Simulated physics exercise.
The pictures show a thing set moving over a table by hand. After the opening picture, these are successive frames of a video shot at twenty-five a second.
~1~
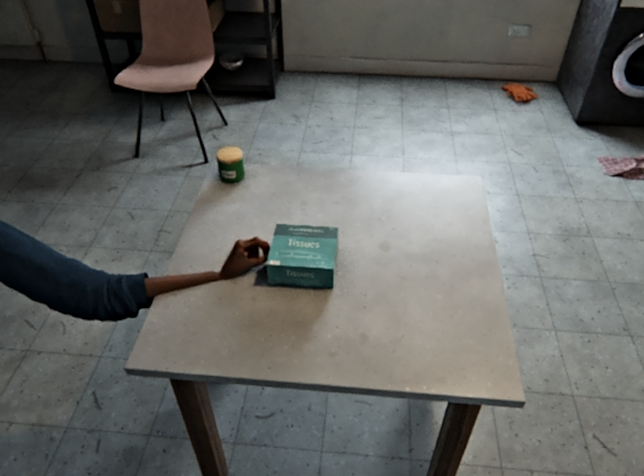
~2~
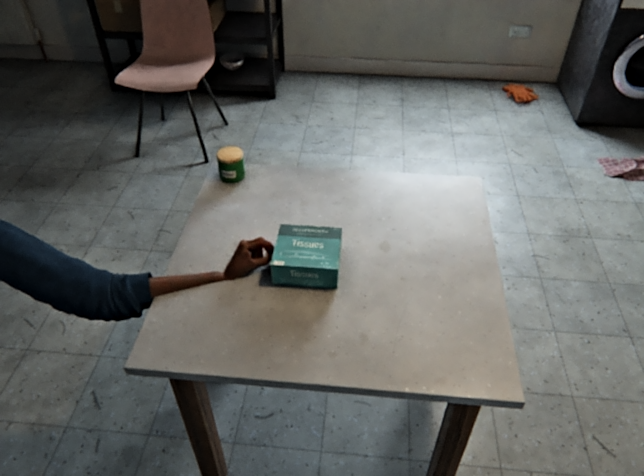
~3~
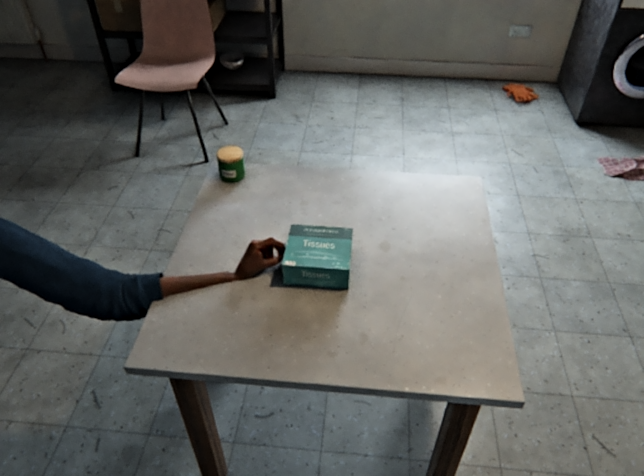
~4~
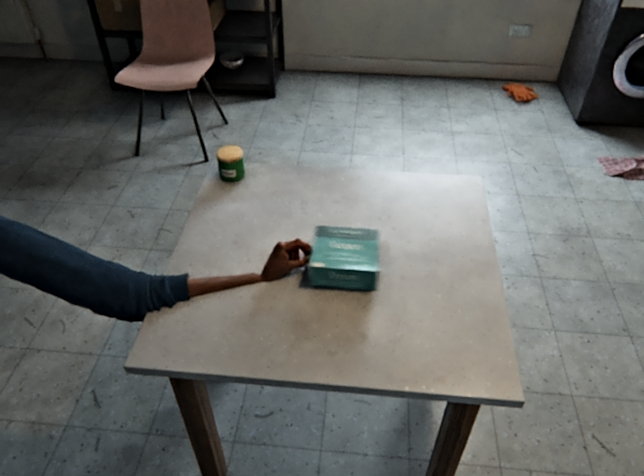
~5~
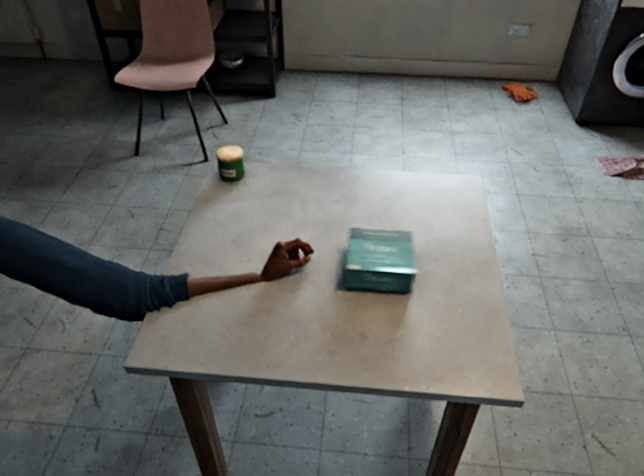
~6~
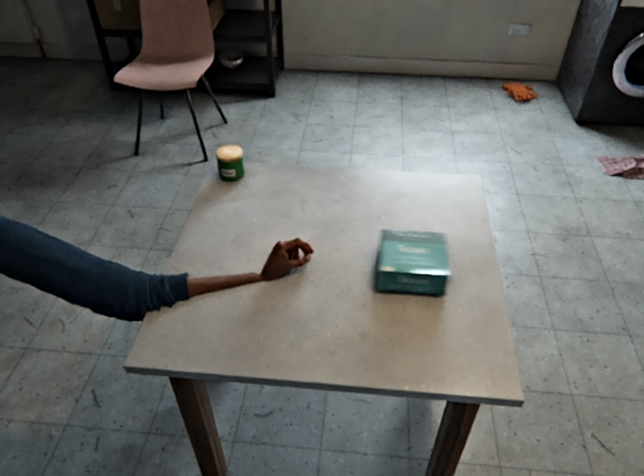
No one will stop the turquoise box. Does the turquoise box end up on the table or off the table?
The turquoise box goes over the edge.
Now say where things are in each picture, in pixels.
Under the hand; turquoise box (304, 255), in the first frame.
Under the hand; turquoise box (308, 255), in the second frame.
Under the hand; turquoise box (319, 256), in the third frame.
Turquoise box (346, 257), in the fourth frame.
Turquoise box (380, 259) shifted a little, in the fifth frame.
Turquoise box (413, 261) shifted about its own width, in the sixth frame.
Then, 0.10 s on from there, turquoise box shifted well along near (489, 266).
Then, 0.30 s on from there, turquoise box now off the table.
Then, 0.50 s on from there, things are still on the move.
Then, 0.70 s on from there, as before.
In the end, off the table, turquoise box.
